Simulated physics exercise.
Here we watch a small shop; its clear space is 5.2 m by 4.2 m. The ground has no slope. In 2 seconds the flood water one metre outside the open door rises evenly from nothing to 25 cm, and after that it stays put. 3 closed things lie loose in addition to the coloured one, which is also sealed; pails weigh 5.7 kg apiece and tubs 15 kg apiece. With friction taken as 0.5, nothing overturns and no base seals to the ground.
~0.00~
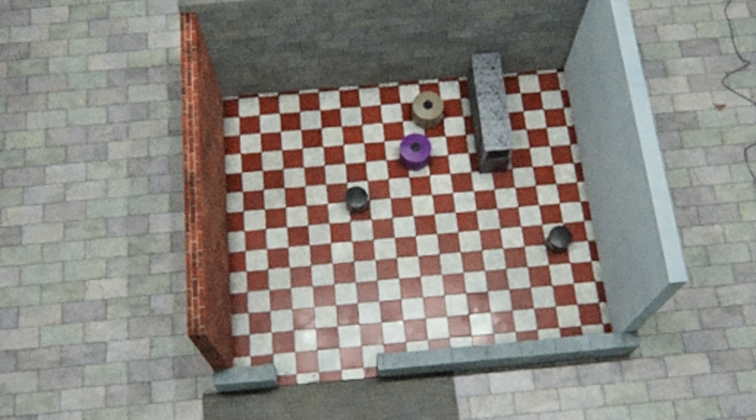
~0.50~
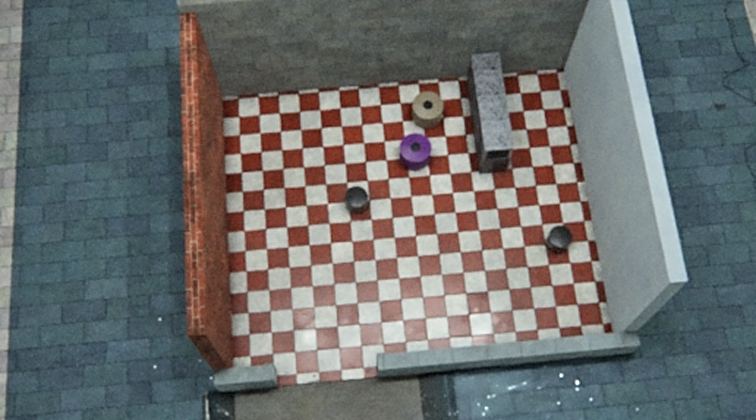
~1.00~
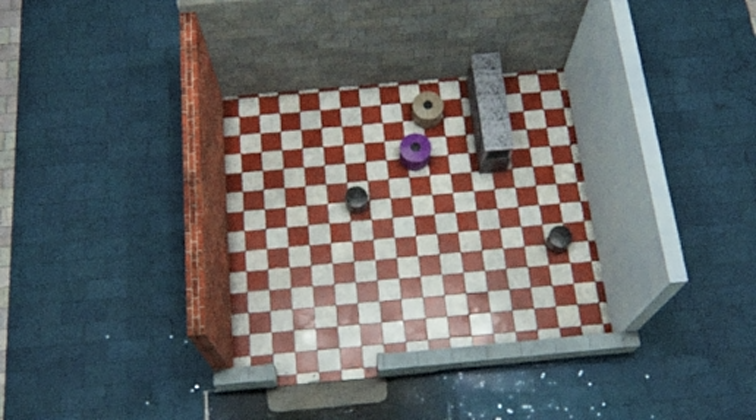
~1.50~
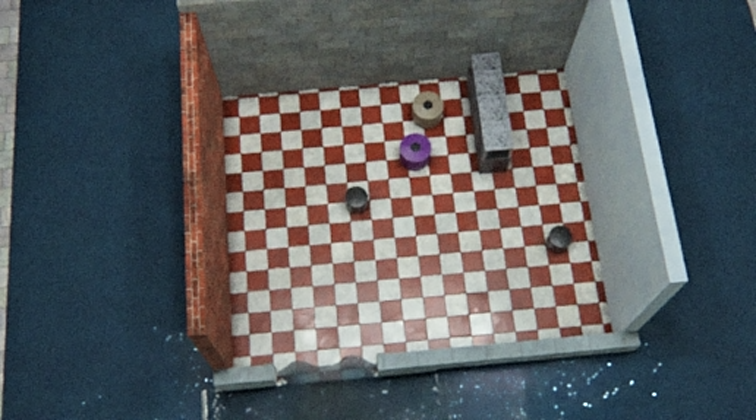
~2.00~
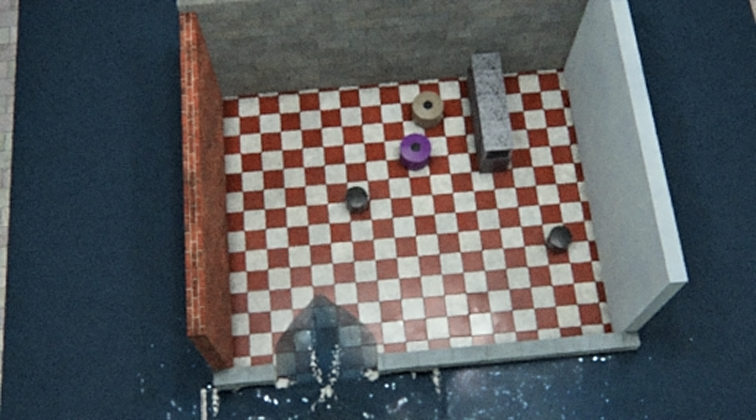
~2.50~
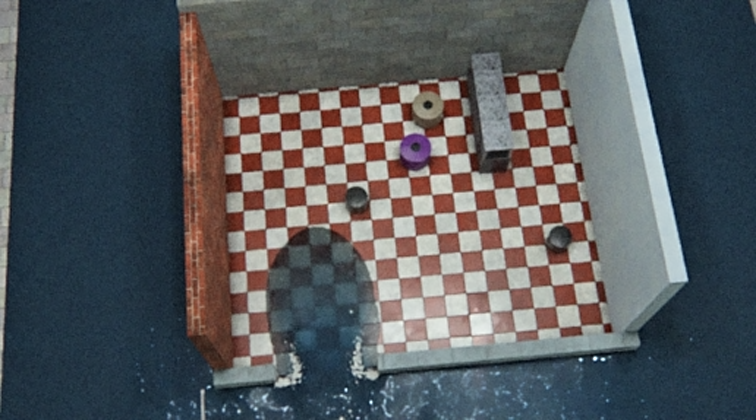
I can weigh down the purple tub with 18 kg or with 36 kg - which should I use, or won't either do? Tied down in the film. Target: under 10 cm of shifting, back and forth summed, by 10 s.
Go with the heavier one.
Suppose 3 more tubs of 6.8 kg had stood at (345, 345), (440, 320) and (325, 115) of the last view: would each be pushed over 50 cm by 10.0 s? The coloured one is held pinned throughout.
Order as asked: Goes beyond / stays within / goes beyond.
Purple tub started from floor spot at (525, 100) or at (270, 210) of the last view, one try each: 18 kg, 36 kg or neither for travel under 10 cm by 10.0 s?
Taking them in turn, the lighter mass keeps it, and only the heavier mass keeps it.
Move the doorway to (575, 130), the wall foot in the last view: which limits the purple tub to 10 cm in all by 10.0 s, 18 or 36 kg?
If so, then the first option suffices.
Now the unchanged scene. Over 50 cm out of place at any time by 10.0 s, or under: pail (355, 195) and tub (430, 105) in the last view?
So that's further for the first and further for the second.
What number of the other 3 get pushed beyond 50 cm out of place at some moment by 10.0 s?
By my count, 2.
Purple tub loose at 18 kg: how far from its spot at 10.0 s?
Close to 150 centimetres.
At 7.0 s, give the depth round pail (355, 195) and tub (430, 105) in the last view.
I'd put it at 13 cm and 12 cm respectively.
After 3.5 s the purple tub would be 0 cm from its start with 18 kg and 0 cm from its start with 36 kg; 1 cm of water round it then.
After 4.5 s the purple tub would be 0 cm from its start with 18 kg and 0 cm from its start with 36 kg; 5 cm of water round it then.
After 7.0 s the purple tub would be 5 cm from its start with 18 kg and 0 cm from its start with 36 kg; 11 cm of water round it then.
After 10.0 s the purple tub would be 165 cm from its start with 18 kg and 0 cm from its start with 36 kg; 14 cm of water round it then.
